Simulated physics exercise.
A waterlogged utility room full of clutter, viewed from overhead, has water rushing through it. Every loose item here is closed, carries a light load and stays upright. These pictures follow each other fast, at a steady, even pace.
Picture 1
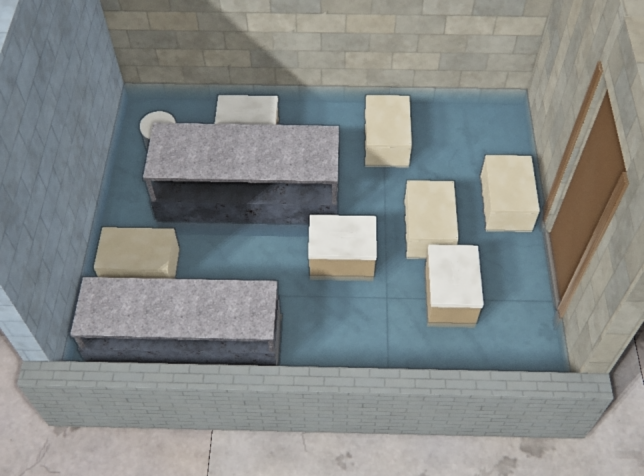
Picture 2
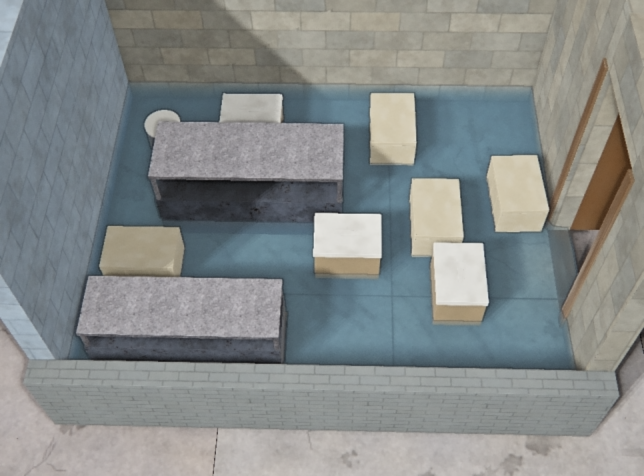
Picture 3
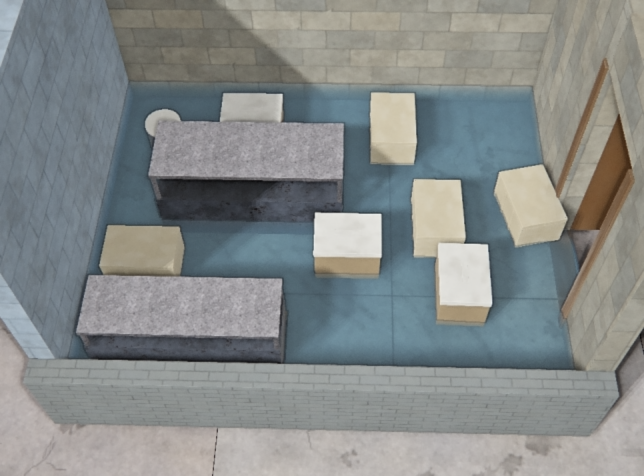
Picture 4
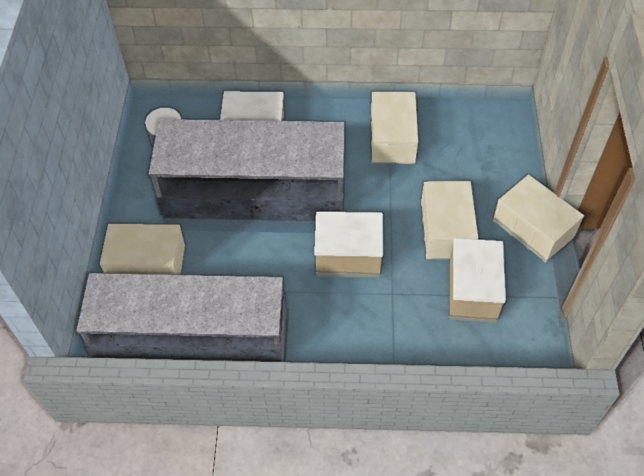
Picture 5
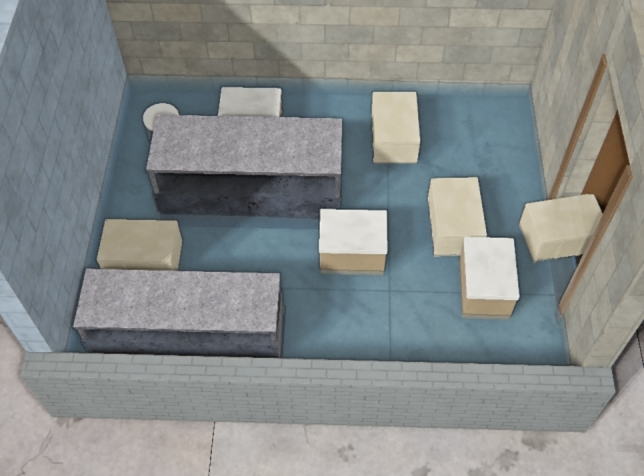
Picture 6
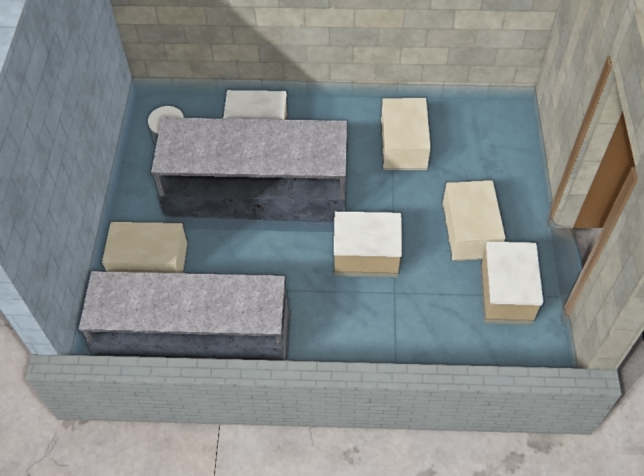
The clip shows a flooded, brick-walled room of pale boxes and grey benches as a doorway on the right opens; the nearest box turns and drifts out through it, while others shift gradually rightward and the benches stay put.
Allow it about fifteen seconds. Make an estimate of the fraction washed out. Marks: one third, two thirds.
The portion is going to be a third to two thirds.
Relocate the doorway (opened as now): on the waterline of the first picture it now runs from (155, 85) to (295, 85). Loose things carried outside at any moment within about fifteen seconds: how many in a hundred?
I'd say around 80 percent.
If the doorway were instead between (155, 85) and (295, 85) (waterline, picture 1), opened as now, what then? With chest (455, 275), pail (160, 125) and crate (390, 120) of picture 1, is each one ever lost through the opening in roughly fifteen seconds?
Looking at them in turn, number one is held back, number two is flushed away, and number three is flushed away.
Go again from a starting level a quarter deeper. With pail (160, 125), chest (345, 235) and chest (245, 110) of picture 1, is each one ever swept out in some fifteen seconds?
Going through them: Never leaves, then leaves the room, then never leaves.
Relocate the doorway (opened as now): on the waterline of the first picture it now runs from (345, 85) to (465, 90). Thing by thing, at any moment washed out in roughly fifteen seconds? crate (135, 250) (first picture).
My call: Still in.
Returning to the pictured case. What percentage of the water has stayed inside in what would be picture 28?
About 60 percent.
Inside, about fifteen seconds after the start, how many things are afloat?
Count: 3.
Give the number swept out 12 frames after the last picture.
That makes 3.
A moment on, 1 of 8 are out; 7 afloat.
Next, 3 of 8 are out; 5 afloat.
Later, 5 of 8 are out; 3 afloat.
In the end, 5 of 8 are out; 3 afloat.
